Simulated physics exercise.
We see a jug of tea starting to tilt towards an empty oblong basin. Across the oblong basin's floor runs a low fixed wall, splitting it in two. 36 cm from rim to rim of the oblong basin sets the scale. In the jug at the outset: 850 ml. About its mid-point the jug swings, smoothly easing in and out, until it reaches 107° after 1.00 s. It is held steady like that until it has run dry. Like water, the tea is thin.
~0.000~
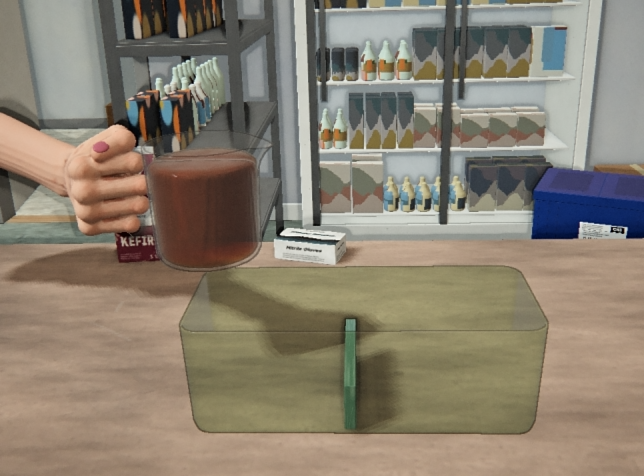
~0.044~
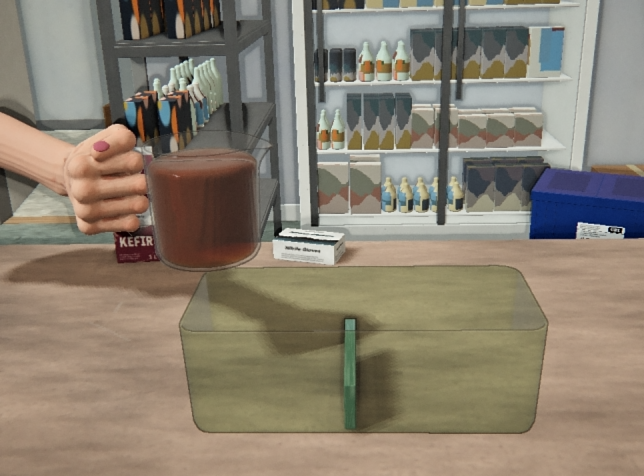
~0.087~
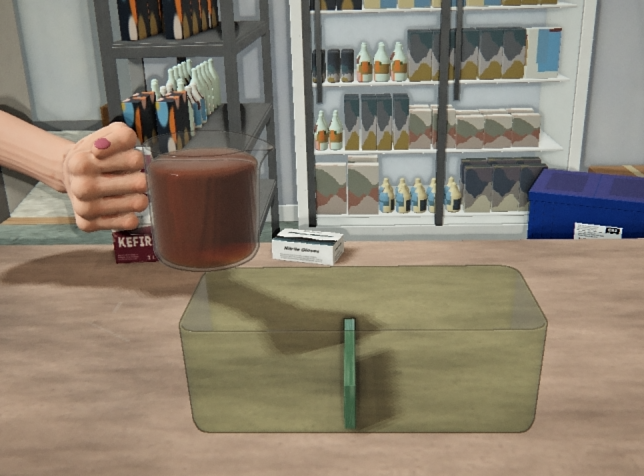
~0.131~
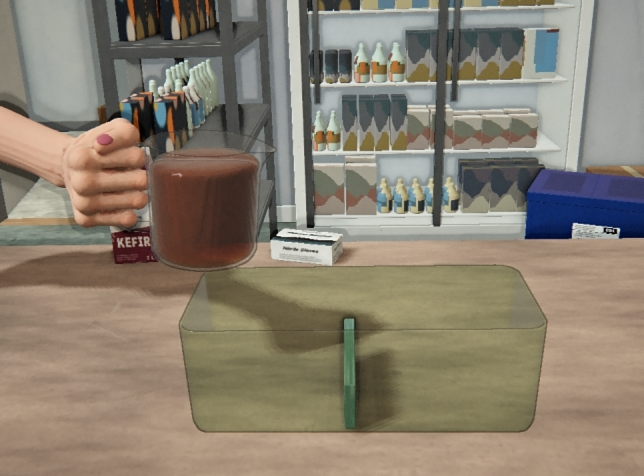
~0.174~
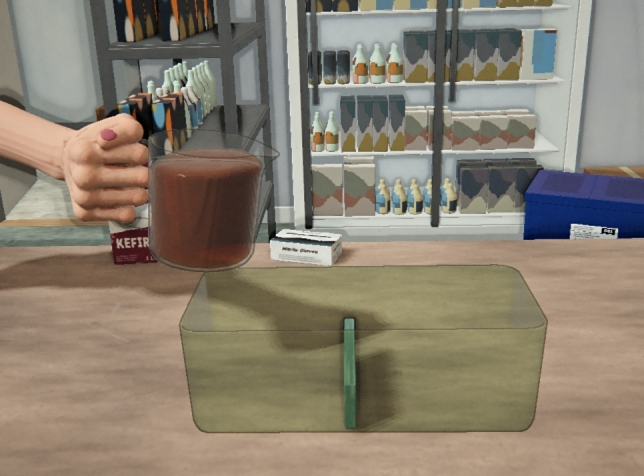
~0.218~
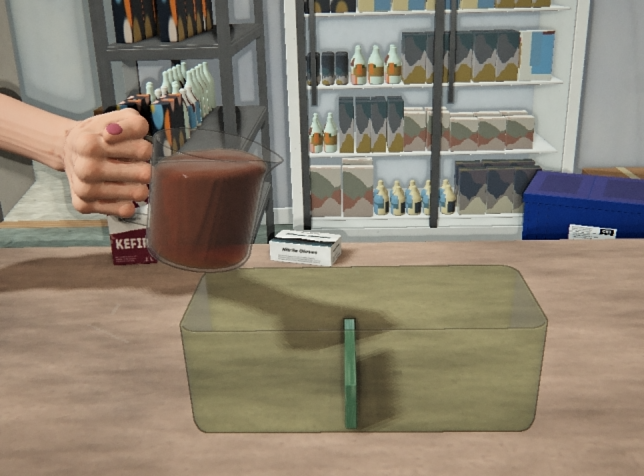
In this clip, a hand at the left holds a clear jug of reddish-brown tea above an empty, see-through oblong basin with a green dividing wall, and the jug slowly tilts slightly to the right.
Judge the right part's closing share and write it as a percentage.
I would judge it at 30 per cent.
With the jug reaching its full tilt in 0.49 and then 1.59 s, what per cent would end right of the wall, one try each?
15 in a hundred, followed by 40 in a hundred.
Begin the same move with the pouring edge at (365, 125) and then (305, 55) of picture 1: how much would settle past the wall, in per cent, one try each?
Some 100 and 90 per cent, in that order.
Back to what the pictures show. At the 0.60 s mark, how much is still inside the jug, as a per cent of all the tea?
Roughly 76 percent.
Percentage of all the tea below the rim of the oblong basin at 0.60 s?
Near 8 in a hundred.
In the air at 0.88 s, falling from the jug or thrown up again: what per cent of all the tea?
About 12 per cent.
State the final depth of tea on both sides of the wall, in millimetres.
About 26 mm left, about 10 mm right.
After 0.60 s the tilt is 71° and 76 per cent is still to pour, 3 is left of the wall and 5 right of it.
After 0.88 s the tilt is 104° and 21 per cent is still to pour, 38 is left of the wall and 29 right of it.
After 1.18 s the tilt is 107° and 2 per cent is still to pour, 66 is left of the wall and 29 right of it.
After 1.50 s the tilt is 107° and 0 per cent is still to pour, 68 is left of the wall and 30 right of it.
In the end 68 per cent lies left of the wall, 30 right of it and 2 outside.
